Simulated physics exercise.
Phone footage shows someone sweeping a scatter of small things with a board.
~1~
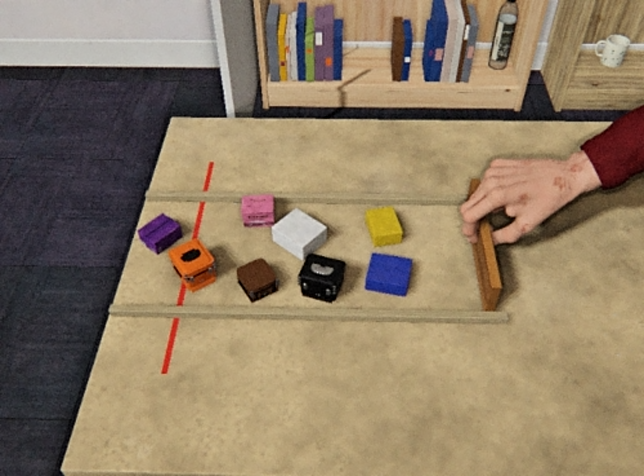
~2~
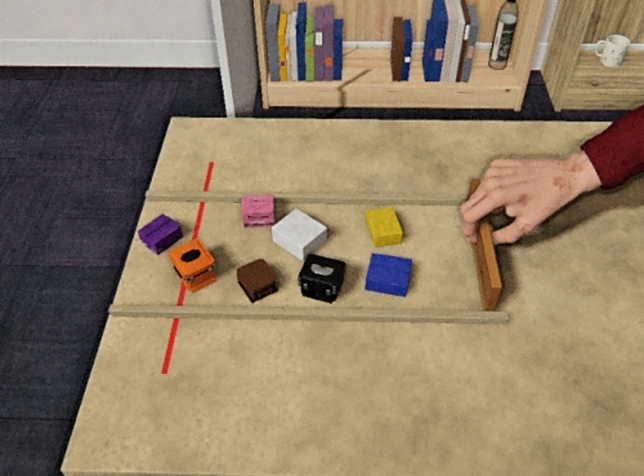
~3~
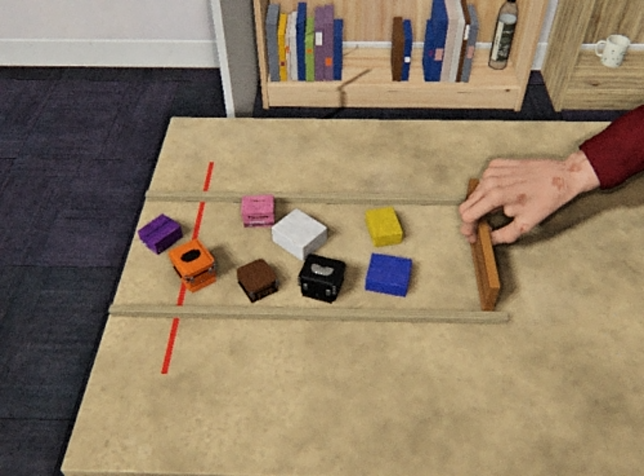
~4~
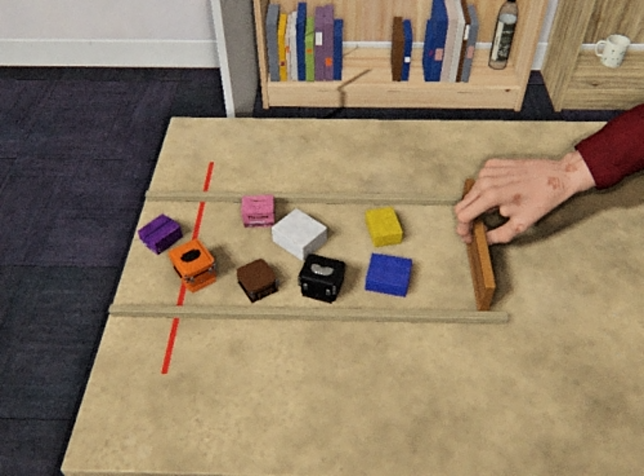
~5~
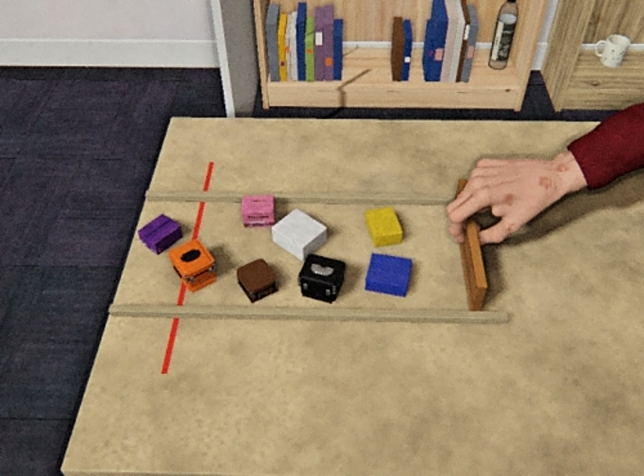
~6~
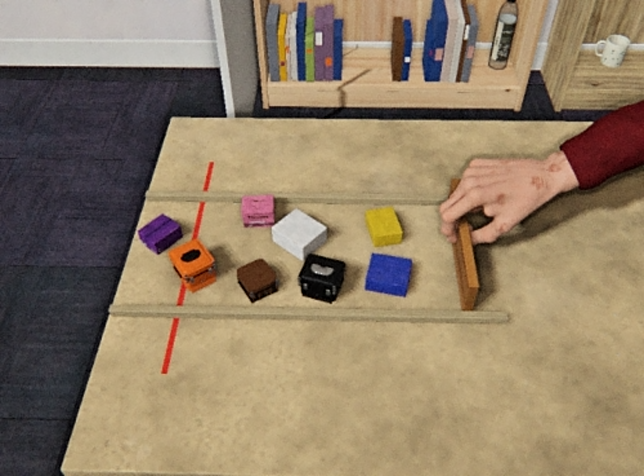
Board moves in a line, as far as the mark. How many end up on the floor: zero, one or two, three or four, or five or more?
Three or four.
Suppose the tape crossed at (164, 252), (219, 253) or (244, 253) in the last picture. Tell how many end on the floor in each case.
Tallies in the order asked: 6, 1, 1.
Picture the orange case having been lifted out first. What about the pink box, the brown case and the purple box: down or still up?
The pink box stays put, the brown case goes down, the purple box goes down.
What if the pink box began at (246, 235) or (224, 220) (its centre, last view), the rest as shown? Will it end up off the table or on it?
In turn it drops off; holds on.
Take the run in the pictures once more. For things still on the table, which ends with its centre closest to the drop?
The black case is foremost.
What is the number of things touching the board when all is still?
At rest, 2 are in contact.
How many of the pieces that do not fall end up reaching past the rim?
I make it 2.
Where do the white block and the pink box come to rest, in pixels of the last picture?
The white block ends at (144, 245) and the pink box at (160, 205).
Soon after, none off yet; purple box at rest near (161, 234); orange case at rest near (193, 265); pink box at rest near (259, 212).
In the end, the number that fall off is three or four; gone, brown case, orange case and purple box.
